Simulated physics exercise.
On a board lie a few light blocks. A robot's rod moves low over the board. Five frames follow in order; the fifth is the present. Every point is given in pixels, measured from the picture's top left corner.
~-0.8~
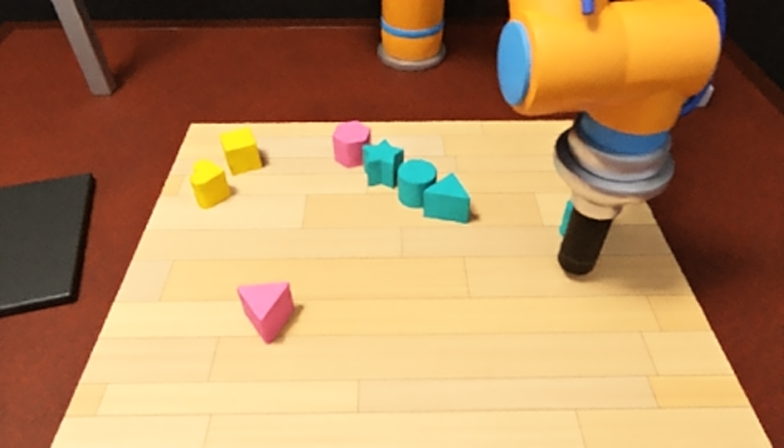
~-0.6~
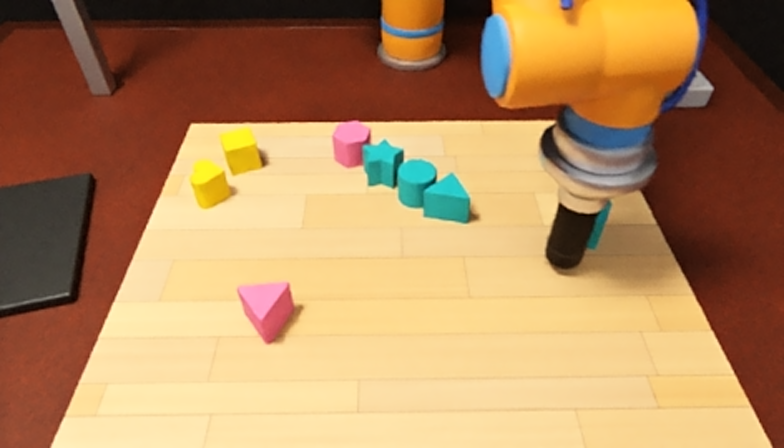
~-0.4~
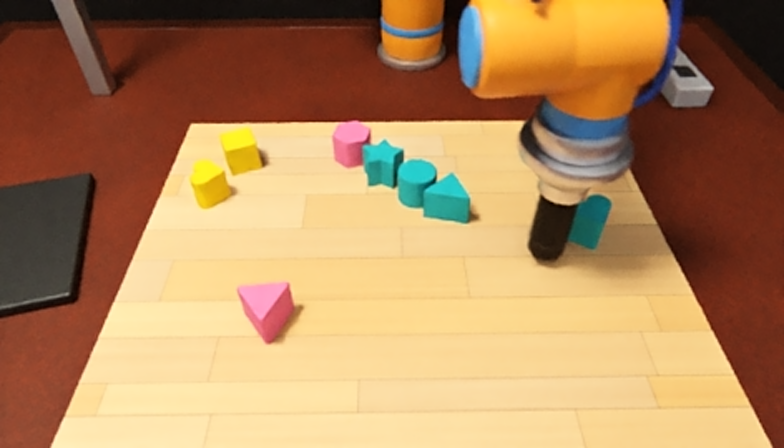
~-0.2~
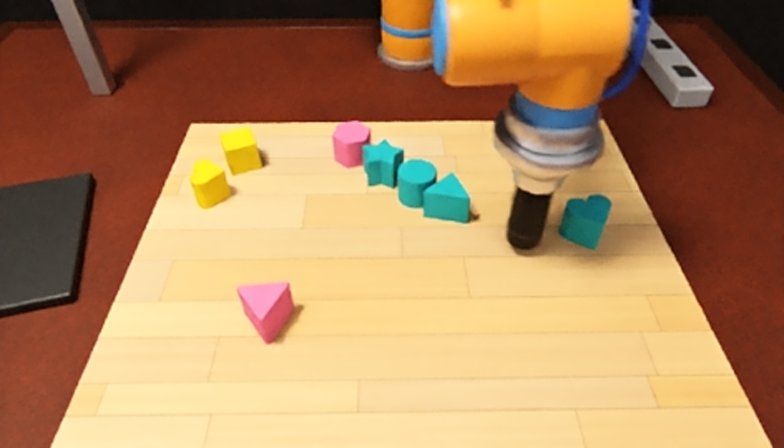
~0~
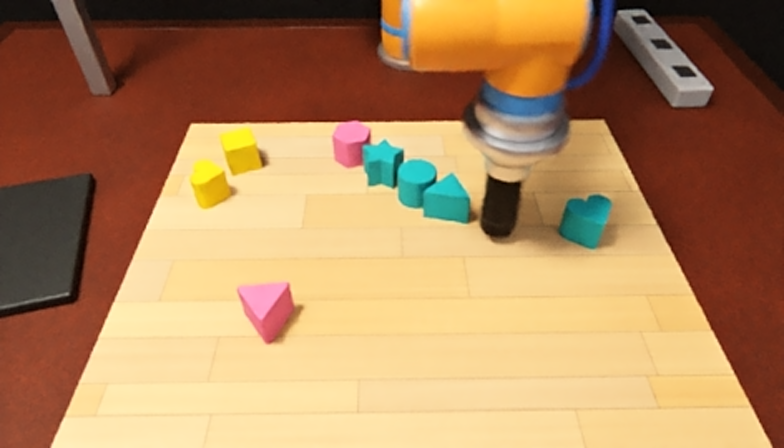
The robot's rod moves left over the board toward the turquoise triangular block, pushing nothing.
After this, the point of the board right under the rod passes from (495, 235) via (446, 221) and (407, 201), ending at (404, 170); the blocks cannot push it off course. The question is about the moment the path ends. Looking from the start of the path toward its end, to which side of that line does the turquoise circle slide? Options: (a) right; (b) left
a
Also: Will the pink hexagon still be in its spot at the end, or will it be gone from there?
Displaced.
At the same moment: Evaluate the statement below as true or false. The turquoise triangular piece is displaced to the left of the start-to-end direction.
True.
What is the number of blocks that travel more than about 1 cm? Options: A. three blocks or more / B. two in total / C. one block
Answer: A.
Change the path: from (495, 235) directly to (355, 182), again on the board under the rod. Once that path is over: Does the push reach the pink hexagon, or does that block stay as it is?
The pink hexagon moves.
On the path given first. One third of the way, rod at (446, 212); pink hexagon at (348, 128); turquoise star-shaped block at (369, 146); turquoise circle at (398, 157); turquoise triangular piece at (419, 173), turned 20° clockwise.
Two thirds of the way, rod at (407, 192); pink hexagon at (342, 126), turned 15° clockwise; turquoise star-shaped block at (362, 141), turned 15° anticlockwise; turquoise circle at (396, 144); turquoise triangular piece at (385, 162), turned 60° clockwise.
At the end, rod at (404, 162); pink hexagon at (337, 124); turquoise star-shaped block at (362, 138), turned 30° anticlockwise; turquoise circle at (396, 125); turquoise triangular piece at (372, 157), turned 30° clockwise.
